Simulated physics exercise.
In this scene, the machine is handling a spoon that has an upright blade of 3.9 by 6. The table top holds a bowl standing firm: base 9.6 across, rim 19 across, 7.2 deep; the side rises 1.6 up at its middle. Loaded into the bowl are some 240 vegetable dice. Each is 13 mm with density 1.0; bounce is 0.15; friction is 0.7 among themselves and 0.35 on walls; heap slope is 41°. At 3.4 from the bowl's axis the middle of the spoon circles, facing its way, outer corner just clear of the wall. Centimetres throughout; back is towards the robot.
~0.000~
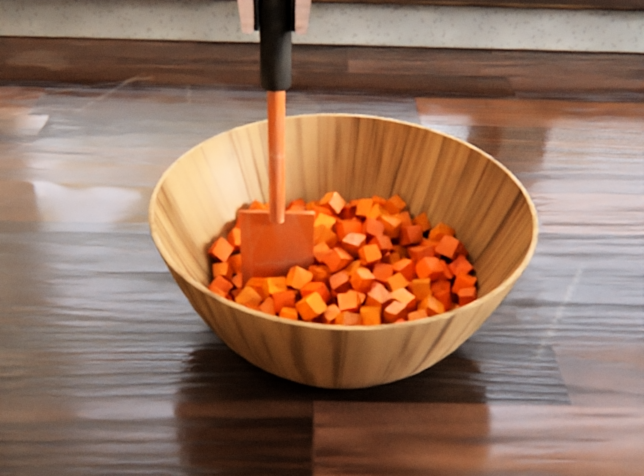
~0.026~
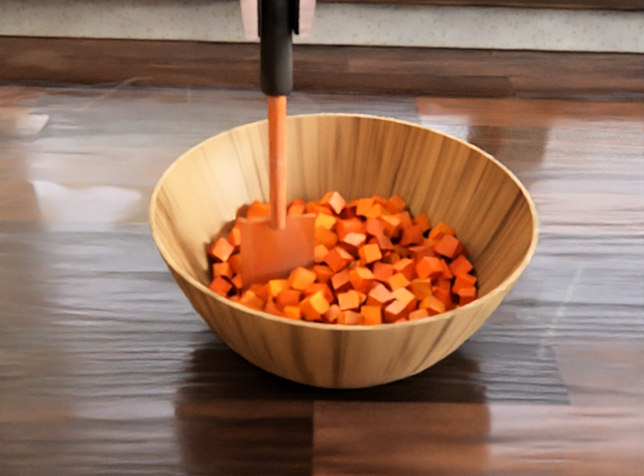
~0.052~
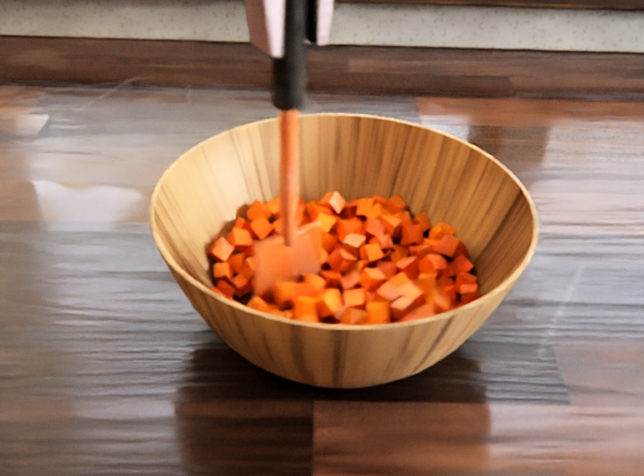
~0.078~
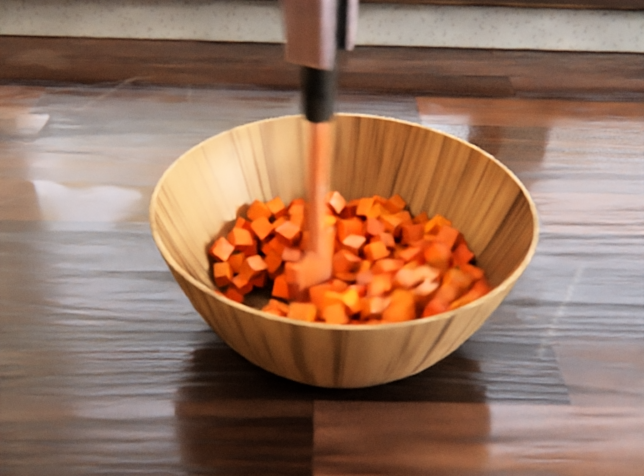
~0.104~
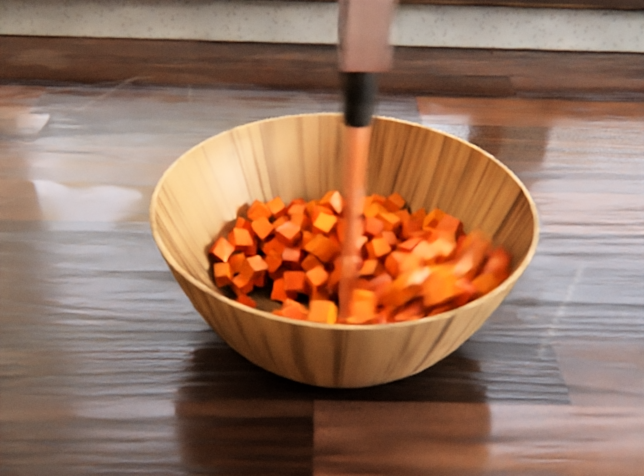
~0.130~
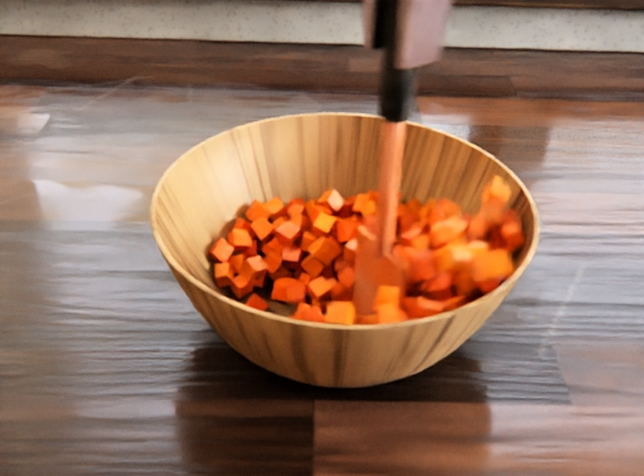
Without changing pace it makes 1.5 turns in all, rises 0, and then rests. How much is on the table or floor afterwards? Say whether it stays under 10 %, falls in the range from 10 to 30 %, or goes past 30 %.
The share falls from 10 to 30 %.
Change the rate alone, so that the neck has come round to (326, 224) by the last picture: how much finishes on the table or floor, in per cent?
About 0 per cent.
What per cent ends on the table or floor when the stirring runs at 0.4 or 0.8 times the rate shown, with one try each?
Estimates in order: Some 0 % and some 10 %.
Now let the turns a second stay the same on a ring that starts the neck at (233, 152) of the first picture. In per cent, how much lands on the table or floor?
55 %.
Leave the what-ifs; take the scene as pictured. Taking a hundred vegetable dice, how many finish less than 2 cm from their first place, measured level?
Around 0 per cent.
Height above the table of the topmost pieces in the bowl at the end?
7.0 cm, roughly.
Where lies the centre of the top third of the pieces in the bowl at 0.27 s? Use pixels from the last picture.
About pixel (327, 157).
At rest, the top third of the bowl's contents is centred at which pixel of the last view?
It is centred near (408, 221).
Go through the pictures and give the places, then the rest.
The first picture shows spoon neck at (277, 187), 0° round; upper third of the load around (356, 264), from x 220 to 465, top at y 205; 237 in the bowl.
The second picture shows spoon neck at (277, 193), 10° round; upper third of the load around (356, 266), from x 220 to 470, top at y 205.
The third picture shows spoon neck at (288, 208), 36° round; upper third of the load around (359, 285), from x 215 to 470, top at y 205.
The fourth picture shows spoon neck at (315, 222), 65° round; upper third of the load around (380, 298), from x 220 to 480, top at y 205.
The fifth picture shows spoon neck at (351, 226), 94° round; upper third of the load around (403, 287), from x 220 to 500, top at y 200.
The sixth picture shows spoon neck at (385, 220), 123° round; upper third of the load around (445, 265), from x 220 to 510, top at y 195; 237 in the bowl.
After 0.27 s, 281° round, highest piece 11 above the table; 211 in the bowl, 26 in flight or on the tool.
After 0.41 s, 79° round, highest piece 8 above the table; 201 in the bowl, 32 on the table or floor, 4 in flight or on the tool.
After 0.68 s, 180° round, highest piece 7 above the table; 197 in the bowl, 39 on the table or floor, 1 in flight or on the tool.
After 1.38 s, 180° round, highest piece 7 above the table; 197 in the bowl, 40 on the table or floor.
At rest, 197 in the bowl, 40 on the table or floor. That is 17 % on the table or floor.
